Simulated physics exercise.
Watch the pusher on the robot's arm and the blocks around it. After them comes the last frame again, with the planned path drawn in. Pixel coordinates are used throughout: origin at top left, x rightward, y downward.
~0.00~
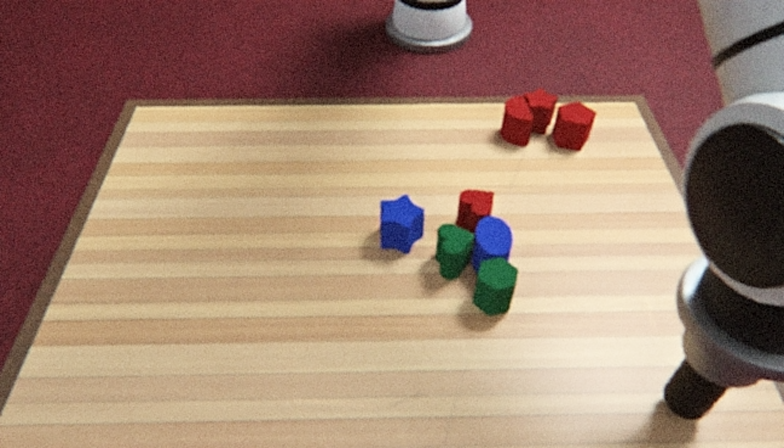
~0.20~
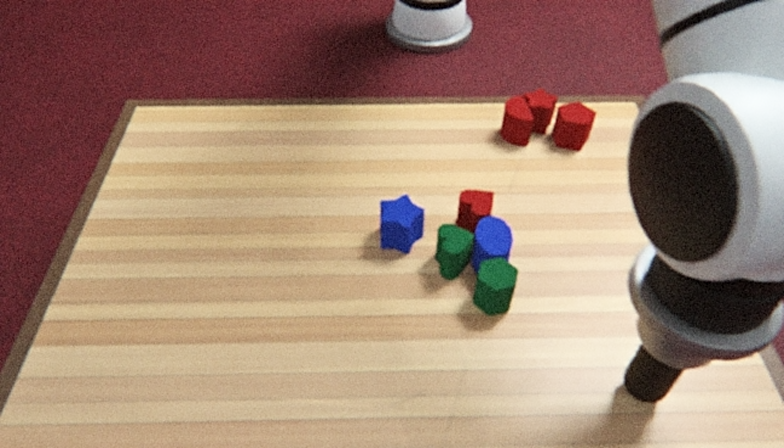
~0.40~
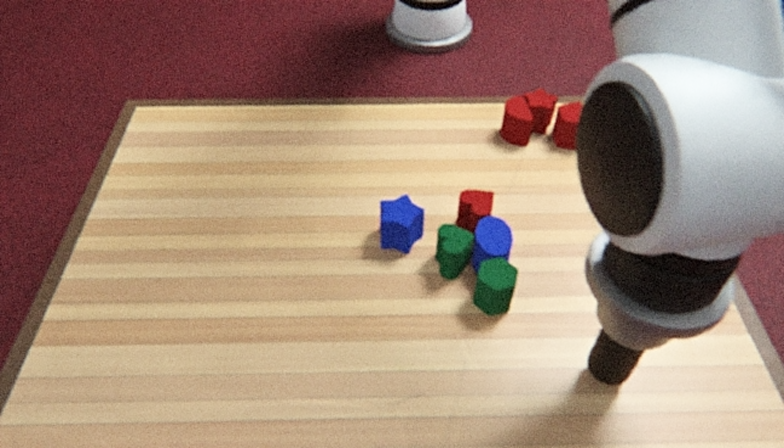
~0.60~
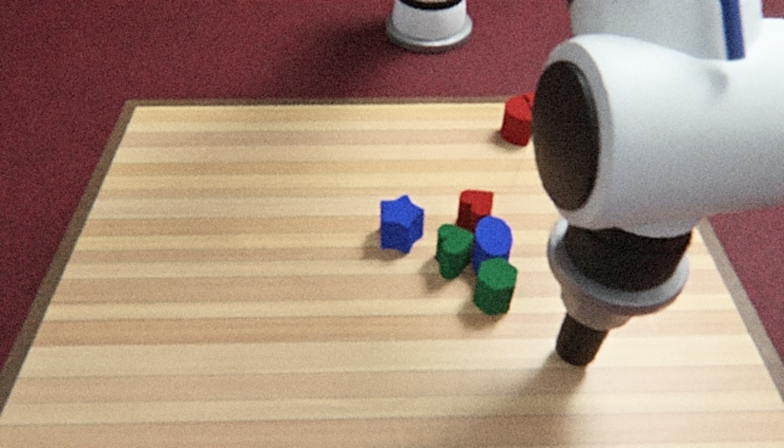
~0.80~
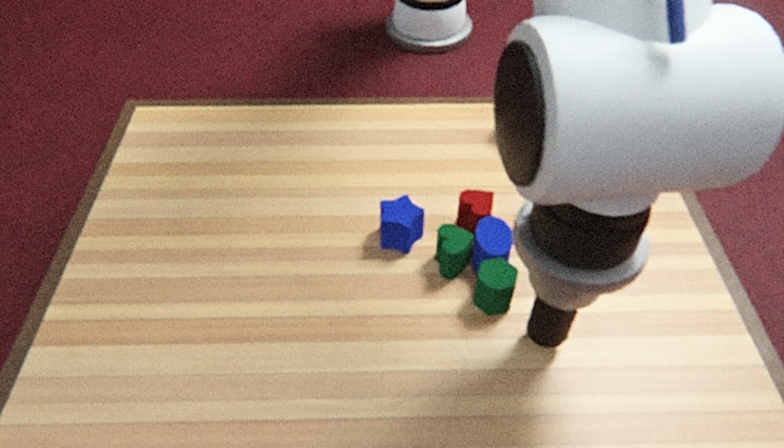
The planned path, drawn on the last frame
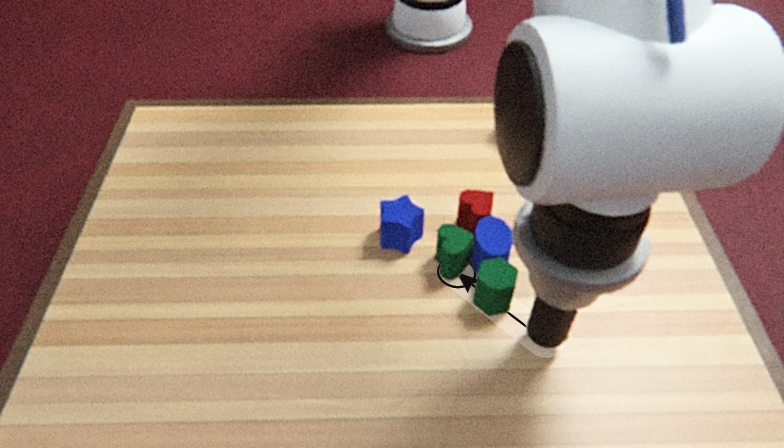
A robot arm moves its dark pusher left and upward toward the still, colored blocks.
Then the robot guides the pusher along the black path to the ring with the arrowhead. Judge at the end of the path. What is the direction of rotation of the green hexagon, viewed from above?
It swings round anticlockwise.
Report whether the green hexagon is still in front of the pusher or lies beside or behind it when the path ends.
I predict the pusher still has it in front.
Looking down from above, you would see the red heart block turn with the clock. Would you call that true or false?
That claim is false.
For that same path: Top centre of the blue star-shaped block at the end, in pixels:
My estimate: (380, 198).
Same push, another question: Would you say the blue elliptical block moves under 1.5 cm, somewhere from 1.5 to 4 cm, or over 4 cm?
Band: 1.5 to 4 cm.
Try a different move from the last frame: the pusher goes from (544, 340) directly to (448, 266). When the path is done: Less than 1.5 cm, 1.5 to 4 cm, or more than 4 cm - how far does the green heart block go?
I reckon it covers more than 4 cm.
The drawn path runs from (544, 340) directly to (457, 272).
The first path, step by step. Halfway along, pusher at (500, 297); green heart block at (446, 233); red heart block at (479, 196), turned 20° anticlockwise; blue elliptical block at (489, 226), turned 35° clockwise; green hexagon at (470, 256).
At the end, pusher at (458, 264); blue star-shaped block at (380, 198), turned 20° anticlockwise; green heart block at (411, 207), turned 20° clockwise; red heart block at (480, 194), turned 35° anticlockwise; blue elliptical block at (485, 220), turned 65° clockwise; green hexagon at (428, 228), turned 20° anticlockwise.
